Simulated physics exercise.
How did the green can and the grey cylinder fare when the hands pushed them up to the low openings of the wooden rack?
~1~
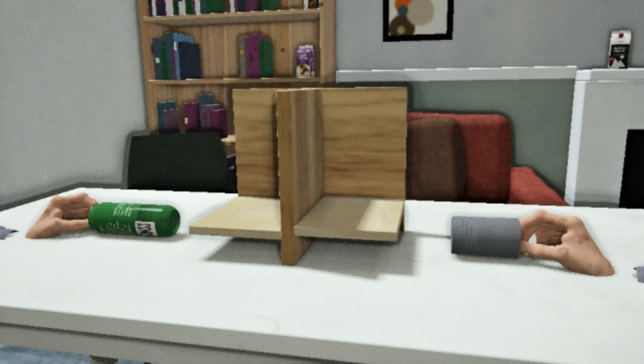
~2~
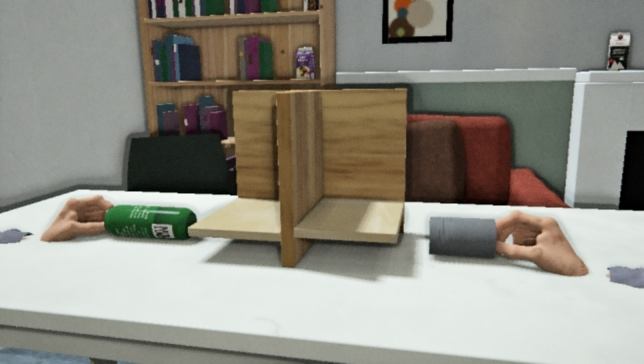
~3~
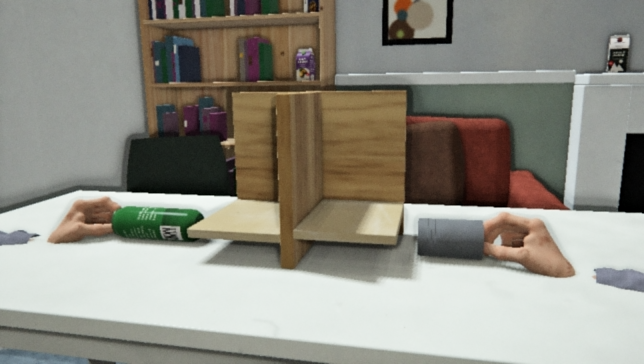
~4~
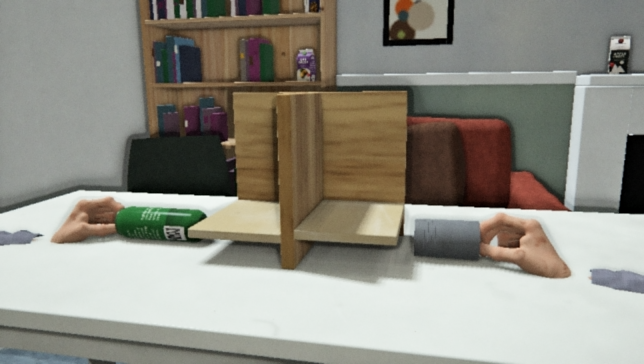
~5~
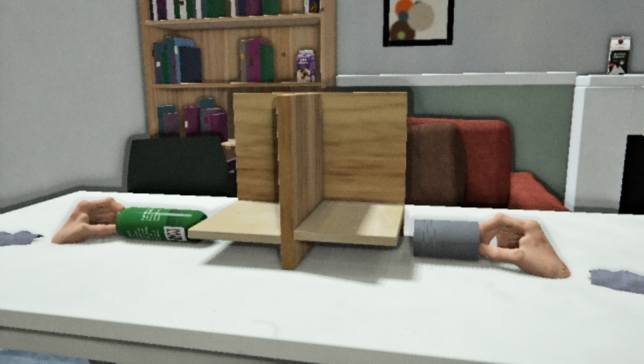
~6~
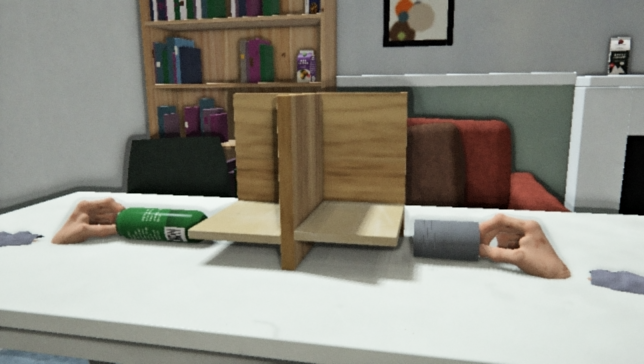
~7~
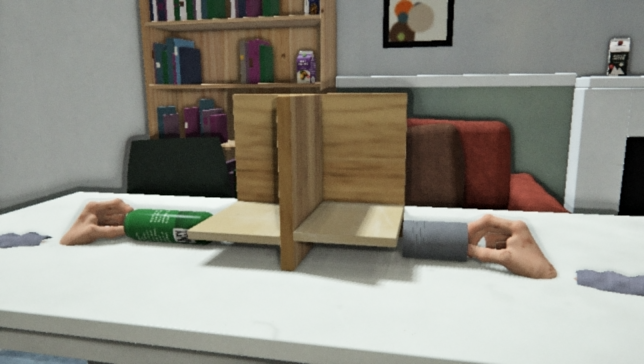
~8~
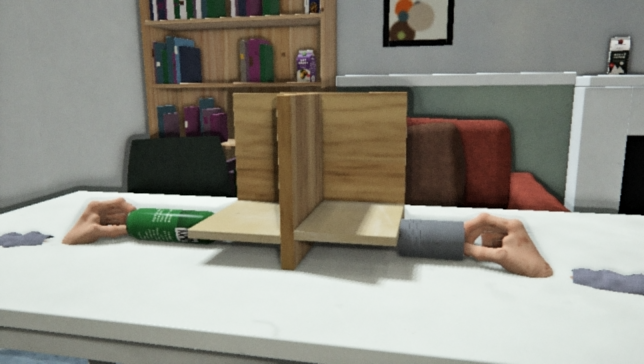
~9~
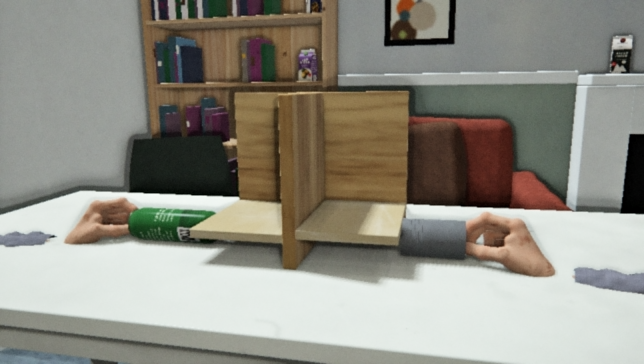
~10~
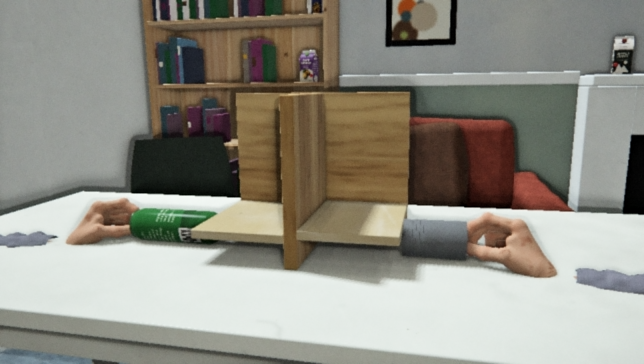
Neither one went in. Both were too tall for the low openings and stopped at the rack's edges.
